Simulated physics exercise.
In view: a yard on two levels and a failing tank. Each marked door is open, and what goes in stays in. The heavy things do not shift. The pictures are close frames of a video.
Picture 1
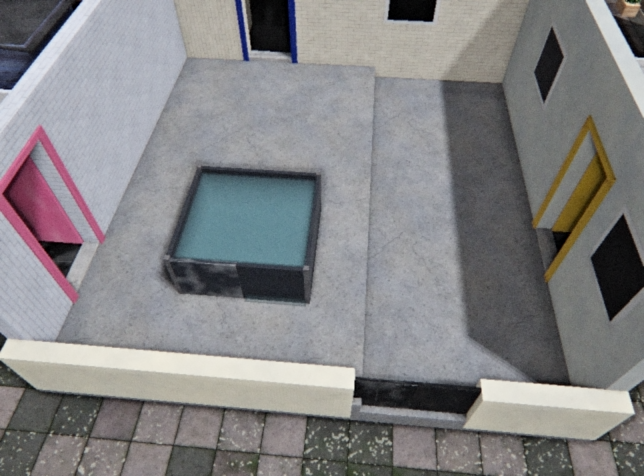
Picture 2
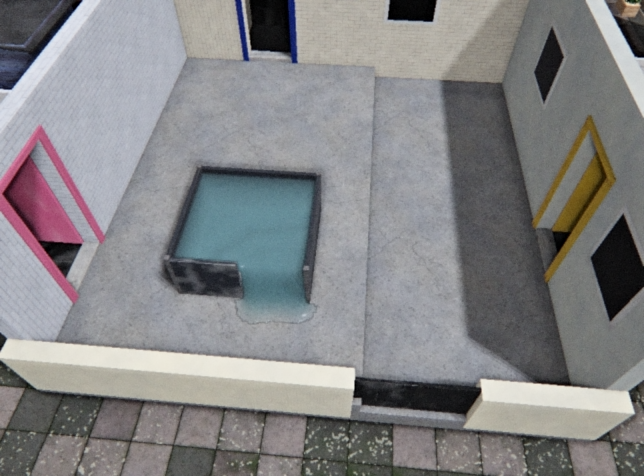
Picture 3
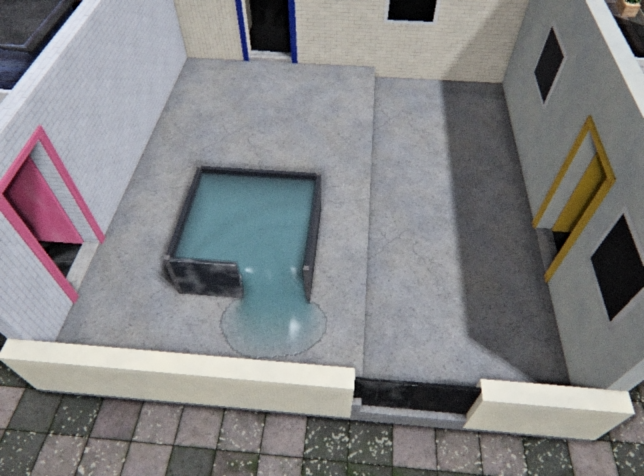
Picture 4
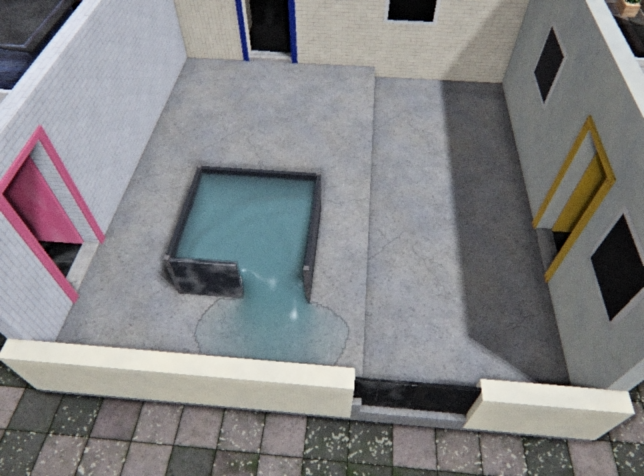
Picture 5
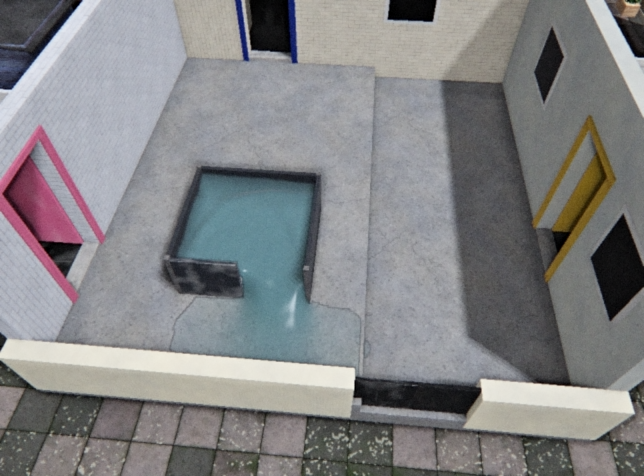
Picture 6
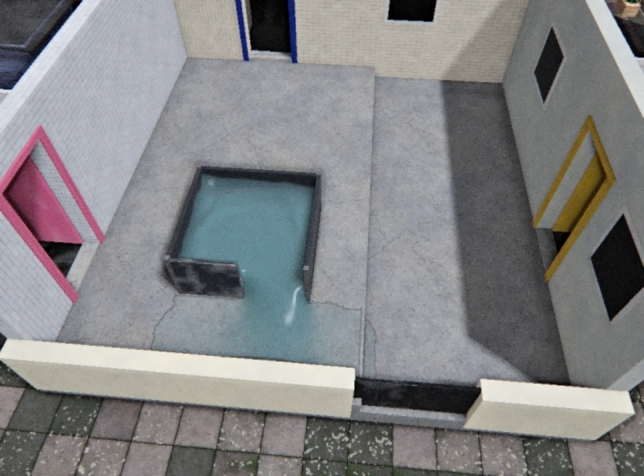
In a walled yard on two levels, water poured through a gap in the front of a dark open tank, spread to the low cream wall, and crept right across the step line.
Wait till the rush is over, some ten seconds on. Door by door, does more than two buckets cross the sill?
One by one: The blue door stays under that; the yellow door takes more than that; the pink door takes more than that.
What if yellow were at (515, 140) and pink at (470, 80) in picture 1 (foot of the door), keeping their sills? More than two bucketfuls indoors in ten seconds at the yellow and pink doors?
One by one: Yellow holds; pink takes more.
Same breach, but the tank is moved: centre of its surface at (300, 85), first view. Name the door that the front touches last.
Last comes the one in blue.
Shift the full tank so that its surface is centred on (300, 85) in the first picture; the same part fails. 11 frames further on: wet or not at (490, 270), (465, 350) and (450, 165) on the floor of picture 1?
One after the other: Awash, under water, not flooded.
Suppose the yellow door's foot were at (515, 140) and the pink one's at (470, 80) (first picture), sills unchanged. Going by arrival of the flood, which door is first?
I say the door marked yellow.
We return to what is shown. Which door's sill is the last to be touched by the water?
Last comes the blue door.
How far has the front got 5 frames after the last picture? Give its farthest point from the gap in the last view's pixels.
I would point to (538, 408).
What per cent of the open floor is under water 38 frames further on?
Roughly 75 per cent.
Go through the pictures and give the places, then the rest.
The first frame shows still water in the open tank at (249, 218).
In the second frame, the front is at (307, 315), out from the gap at (273, 286).
In the third frame, water pours out at (274, 288) and has run to a hidden place.
In the fourth frame, the front is at a hidden place, out from the gap at (274, 289).
In the fifth frame, water pours out at (274, 289) and has run to a hidden place.
In the sixth frame, water pours out at (274, 289) and has run to a hidden place.
A moment on, water covers 15 % of the floor; the blue door not reached, the yellow door not reached, the pink door not reached.
Next, water covers 25 % of the floor; the blue door not reached, the yellow door not reached, the pink door under two buckets in.
Then, water covers 40 % of the floor; the blue door not reached, the yellow door under two buckets in, the pink door over two buckets in.
Later, water covers 75 % of the floor; the blue door wet at the sill, nothing in, the yellow door over two buckets in, the pink door far over two buckets in.
In the end, water covers 85 % of the floor; the blue door wet at the sill, nothing in, the yellow door over two buckets in, the pink door far over two buckets in.
